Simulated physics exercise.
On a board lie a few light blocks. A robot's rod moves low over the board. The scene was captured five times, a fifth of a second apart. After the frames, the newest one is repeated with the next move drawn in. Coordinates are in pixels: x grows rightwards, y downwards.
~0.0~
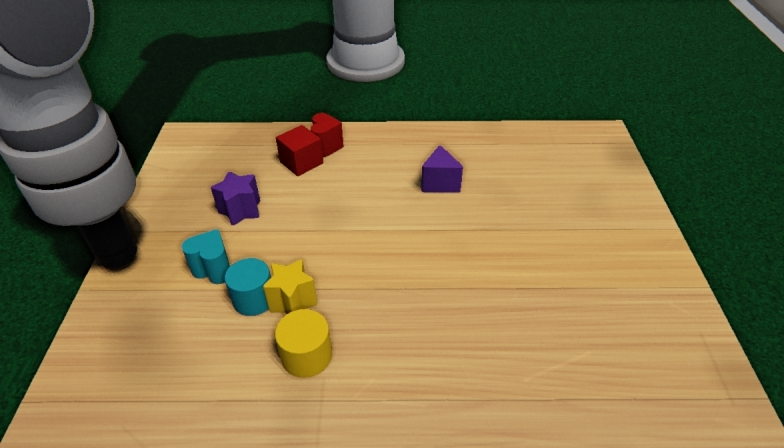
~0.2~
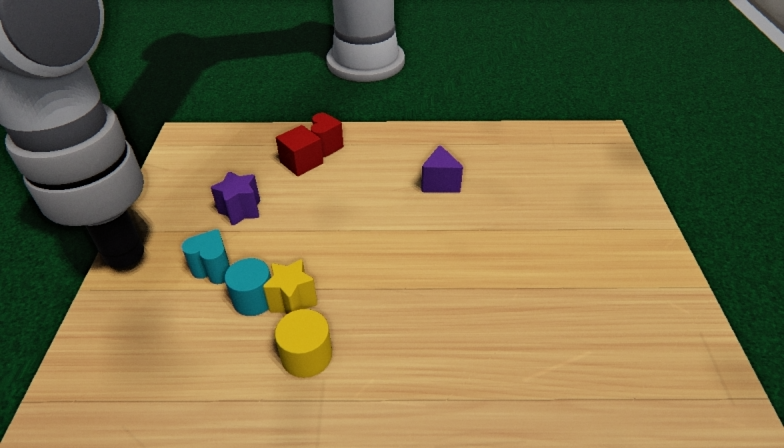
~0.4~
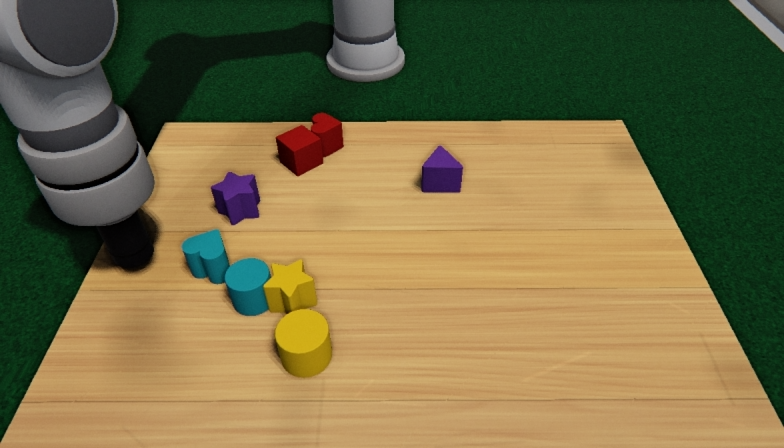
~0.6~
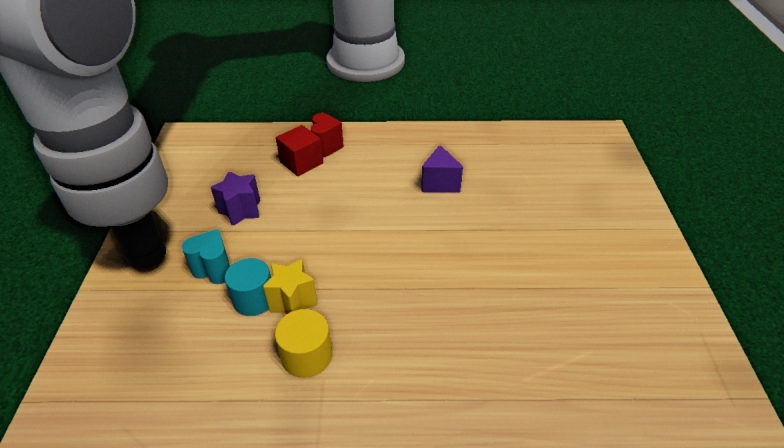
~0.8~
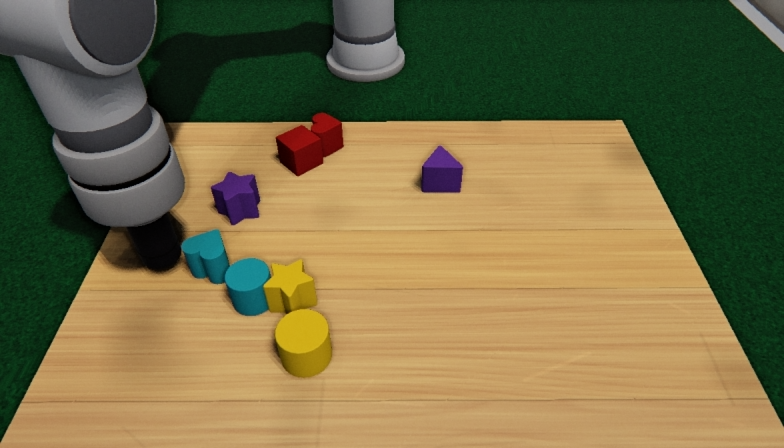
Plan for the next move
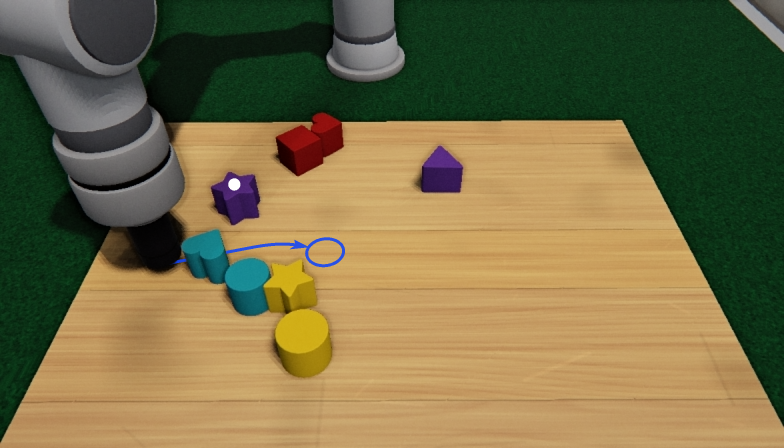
Robot arm moving its dark rod slightly right over a wooden board toward a turquoise heart block, the coloured blocks staying still.
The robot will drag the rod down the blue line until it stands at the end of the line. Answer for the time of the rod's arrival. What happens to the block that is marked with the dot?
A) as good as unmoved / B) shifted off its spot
My pick is A.
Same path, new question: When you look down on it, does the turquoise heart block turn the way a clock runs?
Short answer: Yes.
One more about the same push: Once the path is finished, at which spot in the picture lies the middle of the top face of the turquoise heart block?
My estimate: (252, 250).
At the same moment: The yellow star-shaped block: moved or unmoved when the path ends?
Here the yellow star-shaped block stays on its spot.
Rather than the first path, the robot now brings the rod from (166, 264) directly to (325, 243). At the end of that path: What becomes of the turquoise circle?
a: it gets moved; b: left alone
My answer is option a.
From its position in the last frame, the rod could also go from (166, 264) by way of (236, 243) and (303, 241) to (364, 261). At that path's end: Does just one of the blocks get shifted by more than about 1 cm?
Final answer: Yes.
Path on the board, from (166, 264) through (222, 253) and (275, 244) to (325, 252); the dot is on the purple star-shaped block.
On the path given first. One third of the way, rod (220, 245); turquoise heart block (239, 248), turned 50° clockwise; turquoise circle (249, 278).
Two thirds of the way, rod (274, 236); turquoise heart block (252, 250), turned 95° clockwise; turquoise circle (248, 280).
At the end, rod (324, 244); turquoise heart block (252, 250), turned 95° clockwise; purple star-shaped block in place; turquoise circle (248, 280); yellow star-shaped block in place.
